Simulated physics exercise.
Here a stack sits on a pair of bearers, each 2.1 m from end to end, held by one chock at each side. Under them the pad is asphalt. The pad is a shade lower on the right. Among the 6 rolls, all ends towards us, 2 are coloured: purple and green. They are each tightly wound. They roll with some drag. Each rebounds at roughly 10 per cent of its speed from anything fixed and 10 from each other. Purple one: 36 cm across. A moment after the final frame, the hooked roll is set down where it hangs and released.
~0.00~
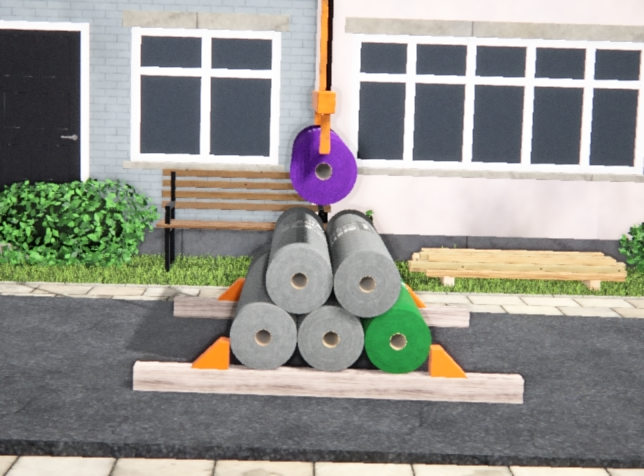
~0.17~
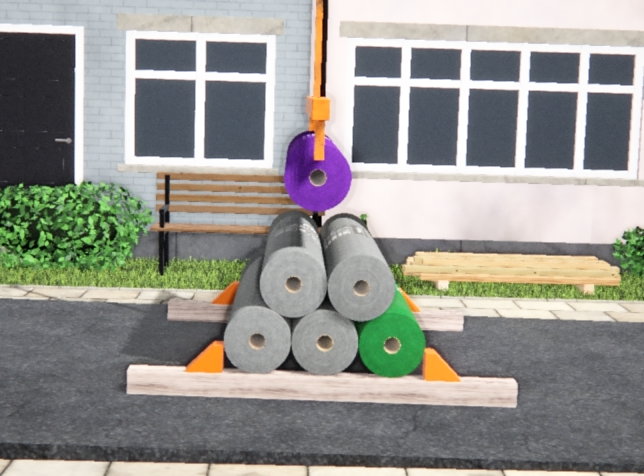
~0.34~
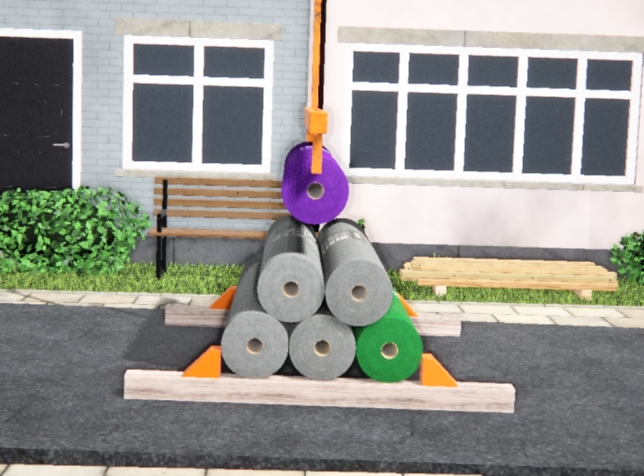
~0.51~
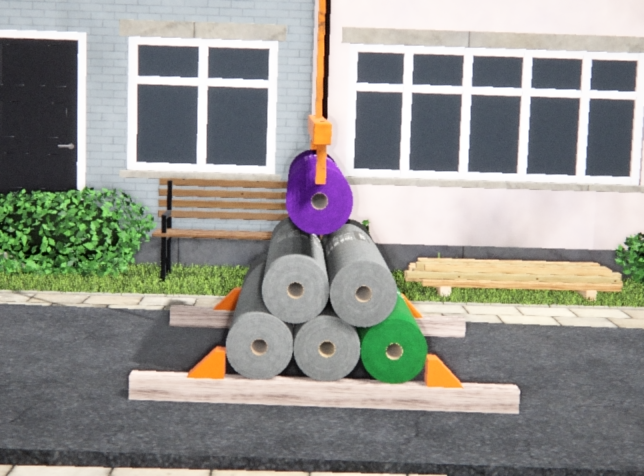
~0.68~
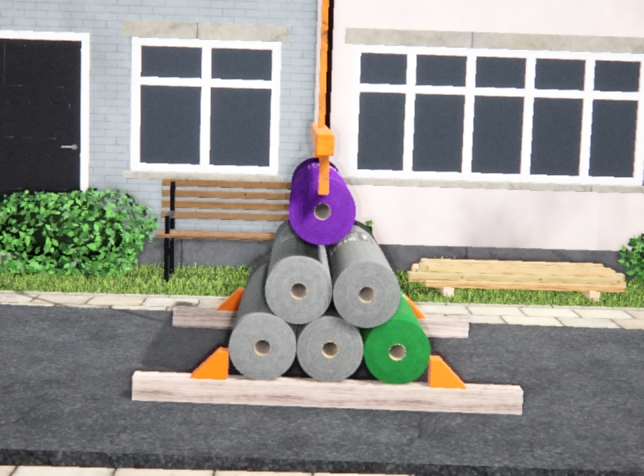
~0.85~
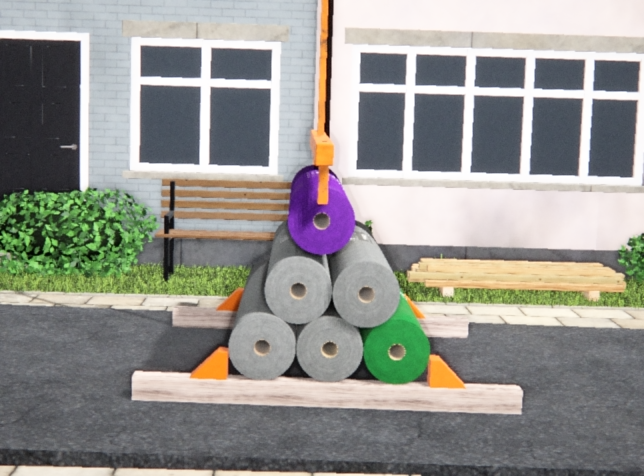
A stack of grey rolls with one green roll at the bottom right sat on wooden bearers between orange chocks, while a purple roll hanging from an orange hook was slowly lowered towards it.
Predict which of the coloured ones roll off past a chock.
Once settled, the purple one is kept back and the green one is kept back.
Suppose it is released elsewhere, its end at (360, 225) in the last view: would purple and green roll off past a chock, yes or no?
In that case, for purple it's false, for green false.
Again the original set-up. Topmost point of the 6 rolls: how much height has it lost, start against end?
30 cm.
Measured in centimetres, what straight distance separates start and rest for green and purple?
The green one moved 0 and the purple one moved 30.
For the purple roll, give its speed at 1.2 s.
It's going at around 0.3 m/s.
After 1.2 s, purple is up on others, 55 cm inside the right chock, rolling right; green is on the bearers, 20 cm inside the right chock; 0 past a chock so far.
After 1.5 s, purple is up on others, 55 cm inside the left chock; no change for green; 0 past a chock so far.
At rest (1.9 s), purple is up on others, 55 cm inside the right chock; green is on the bearers, 20 cm inside the right chock; 0 past a chock so far.
